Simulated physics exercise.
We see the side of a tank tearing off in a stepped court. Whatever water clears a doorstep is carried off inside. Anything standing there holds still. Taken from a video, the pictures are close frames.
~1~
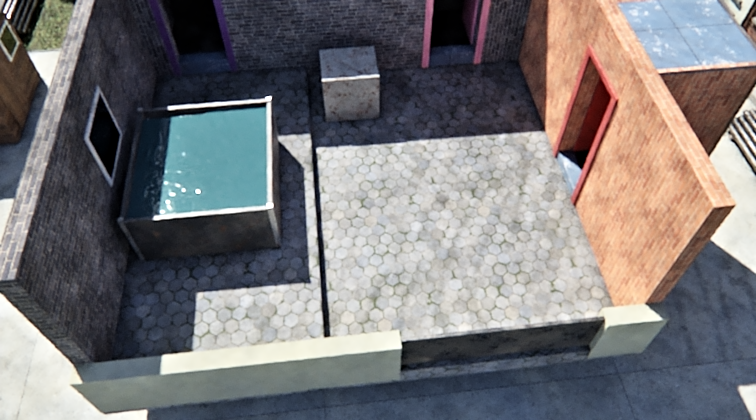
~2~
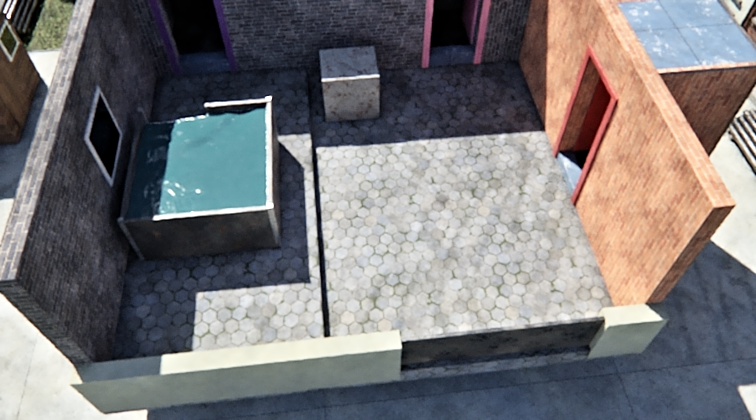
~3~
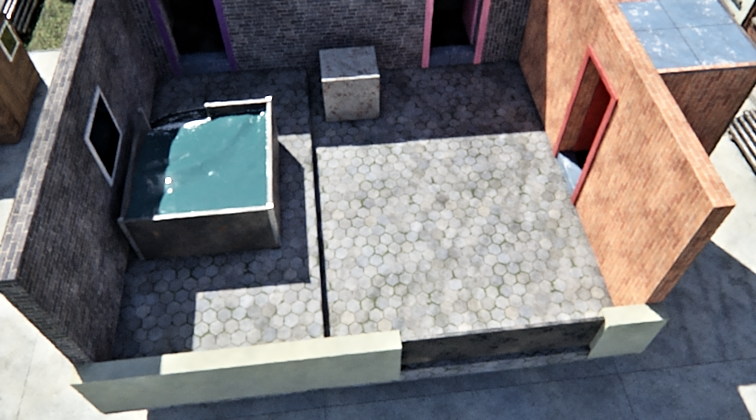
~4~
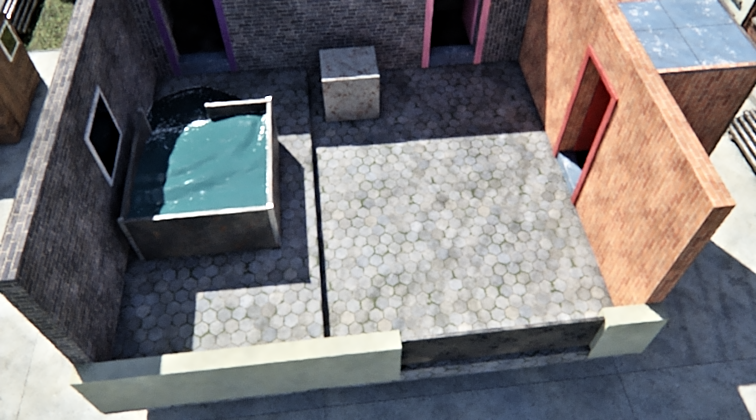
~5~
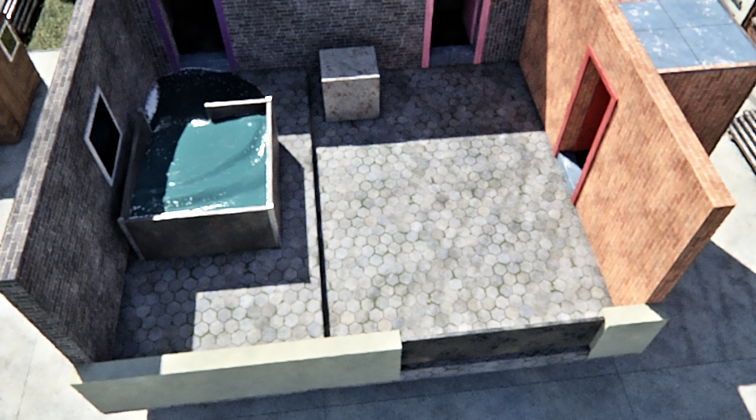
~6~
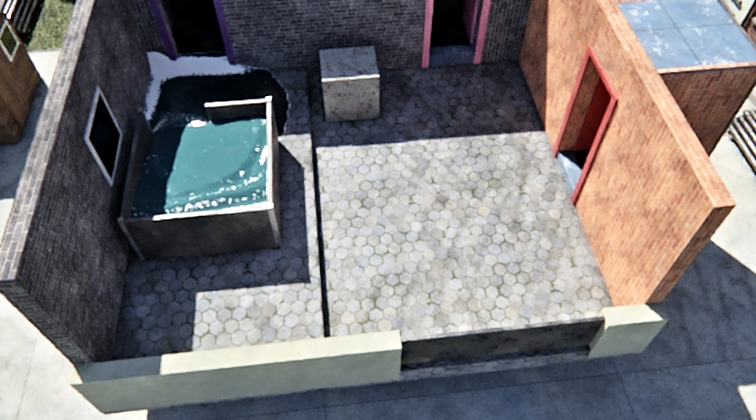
In a walled courtyard with patterned paving, part of the far side of a water-filled tank broke away, and water poured out through the gap, spreading across the ground toward the back wall.
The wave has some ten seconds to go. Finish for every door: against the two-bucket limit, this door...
The pink door remains within it; the red door remains within it; the purple door surpasses it.
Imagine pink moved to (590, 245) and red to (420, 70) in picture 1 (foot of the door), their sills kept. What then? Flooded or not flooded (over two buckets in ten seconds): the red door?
Note: Red door lets in too little.
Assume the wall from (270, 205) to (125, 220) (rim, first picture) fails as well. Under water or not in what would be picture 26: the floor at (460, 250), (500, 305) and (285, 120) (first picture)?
The first spot is swamped, the second swamped, the third spared.
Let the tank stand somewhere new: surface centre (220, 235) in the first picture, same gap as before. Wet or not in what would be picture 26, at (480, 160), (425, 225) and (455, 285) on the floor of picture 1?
In that order: Not flooded, clear, no water.
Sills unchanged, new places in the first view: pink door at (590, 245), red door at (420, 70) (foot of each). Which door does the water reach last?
I say the one in pink.
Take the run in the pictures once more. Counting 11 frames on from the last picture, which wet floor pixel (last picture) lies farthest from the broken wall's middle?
About (473, 64).
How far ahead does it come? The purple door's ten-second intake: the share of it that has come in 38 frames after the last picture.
Something like 100 in a hundred.
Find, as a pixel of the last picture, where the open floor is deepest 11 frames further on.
Somewhere around (197, 75).
A moment on, water covers 15 % of the floor; the pink door not reached, the red door not reached, the purple door over two buckets in.
Next, water covers 25 % of the floor; the pink door wet at the sill, nothing in, the red door not reached, the purple door far over two buckets in.
Then, water covers 50 % of the floor; the pink door wet at the sill, nothing in, the red door not reached, the purple door far over two buckets in.
Later, water covers 85 % of the floor; the pink door wet at the sill, nothing in, the red door wet at the sill, nothing in, the purple door far over two buckets in.
In the end, water covers 85 % of the floor; the pink door wet at the sill, nothing in, the red door wet at the sill, nothing in, the purple door far over two buckets in.
